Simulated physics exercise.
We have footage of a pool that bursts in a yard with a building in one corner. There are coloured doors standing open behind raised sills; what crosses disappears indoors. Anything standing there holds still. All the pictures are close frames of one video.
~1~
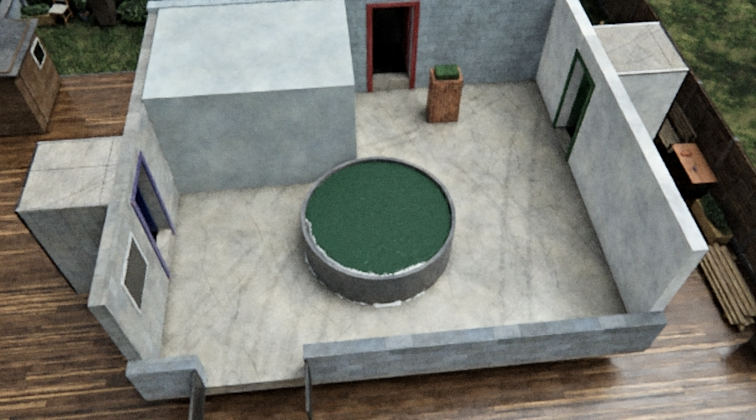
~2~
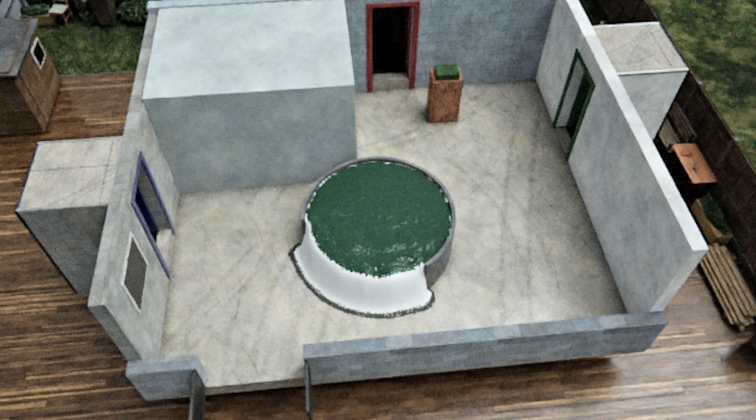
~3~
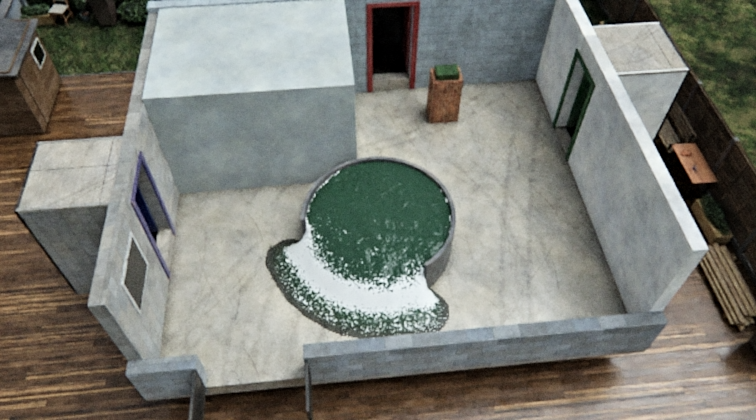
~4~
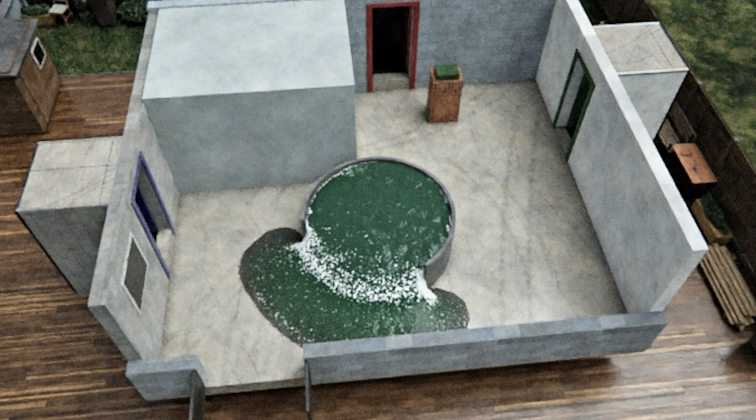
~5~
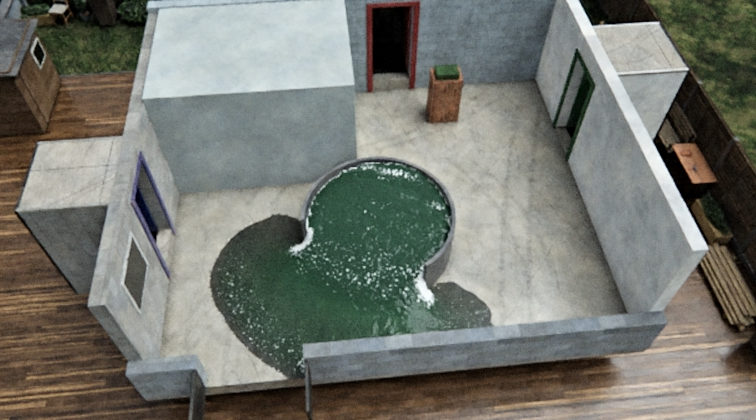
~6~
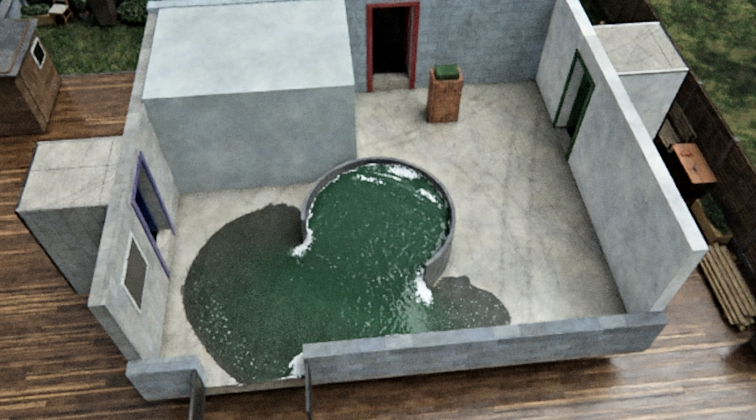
Green water bursts from the front of a round pool and spreads across the pale yard.
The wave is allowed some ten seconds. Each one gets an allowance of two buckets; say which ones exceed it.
Going through them: The blue door does not exceed it; the red door does not exceed it; the green door does not exceed it.
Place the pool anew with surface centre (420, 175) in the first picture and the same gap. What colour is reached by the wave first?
The door in question is the door marked blue.
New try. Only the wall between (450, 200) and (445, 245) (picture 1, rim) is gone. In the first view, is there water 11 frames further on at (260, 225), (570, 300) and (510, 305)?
As listed: Not flooded, under water, awash.
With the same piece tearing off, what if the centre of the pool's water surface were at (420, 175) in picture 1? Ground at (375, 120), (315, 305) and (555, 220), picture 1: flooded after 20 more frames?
In that order: No water, covered, awash.
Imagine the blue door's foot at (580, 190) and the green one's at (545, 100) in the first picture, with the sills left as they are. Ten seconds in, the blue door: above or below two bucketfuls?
Result - blue door does not reach it.
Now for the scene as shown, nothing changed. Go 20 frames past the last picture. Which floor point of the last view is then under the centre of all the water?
Around (339, 280).
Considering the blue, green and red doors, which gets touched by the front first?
It would be the blue door.
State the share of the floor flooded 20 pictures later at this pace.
My estimate is roughly 65 percent.
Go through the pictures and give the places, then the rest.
Still water in the round pool at (379, 216), in the first frame.
Water pours out at (348, 288) and has run to (431, 299), in the second frame.
The front is at (444, 316), out from the gap at (348, 290), in the third frame.
The front is at (253, 249), out from the gap at (348, 291), in the fourth frame.
Water pours out at (348, 292) and has run to (229, 248), in the fifth frame.
Water pours out at (348, 292) and has run to (193, 269), in the sixth frame.
A moment on, water covers 35 % of the floor; the blue door wet at the sill, nothing in, the red door not reached, the green door not reached.
Next, water covers 40 % of the floor; the blue door wet at the sill, nothing in, the red door not reached, the green door not reached.
Then, water covers 65 % of the floor; the blue door wet at the sill, nothing in, the red door not reached, the green door wet at the sill, nothing in.
Later, water covers 85 % of the floor; the blue door wet at the sill, nothing in, the red door not reached, the green door wet at the sill, nothing in.
In the end, water covers 100 % of the floor; the blue door wet at the sill, nothing in, the red door wet at the sill, nothing in, the green door wet at the sill, nothing in.
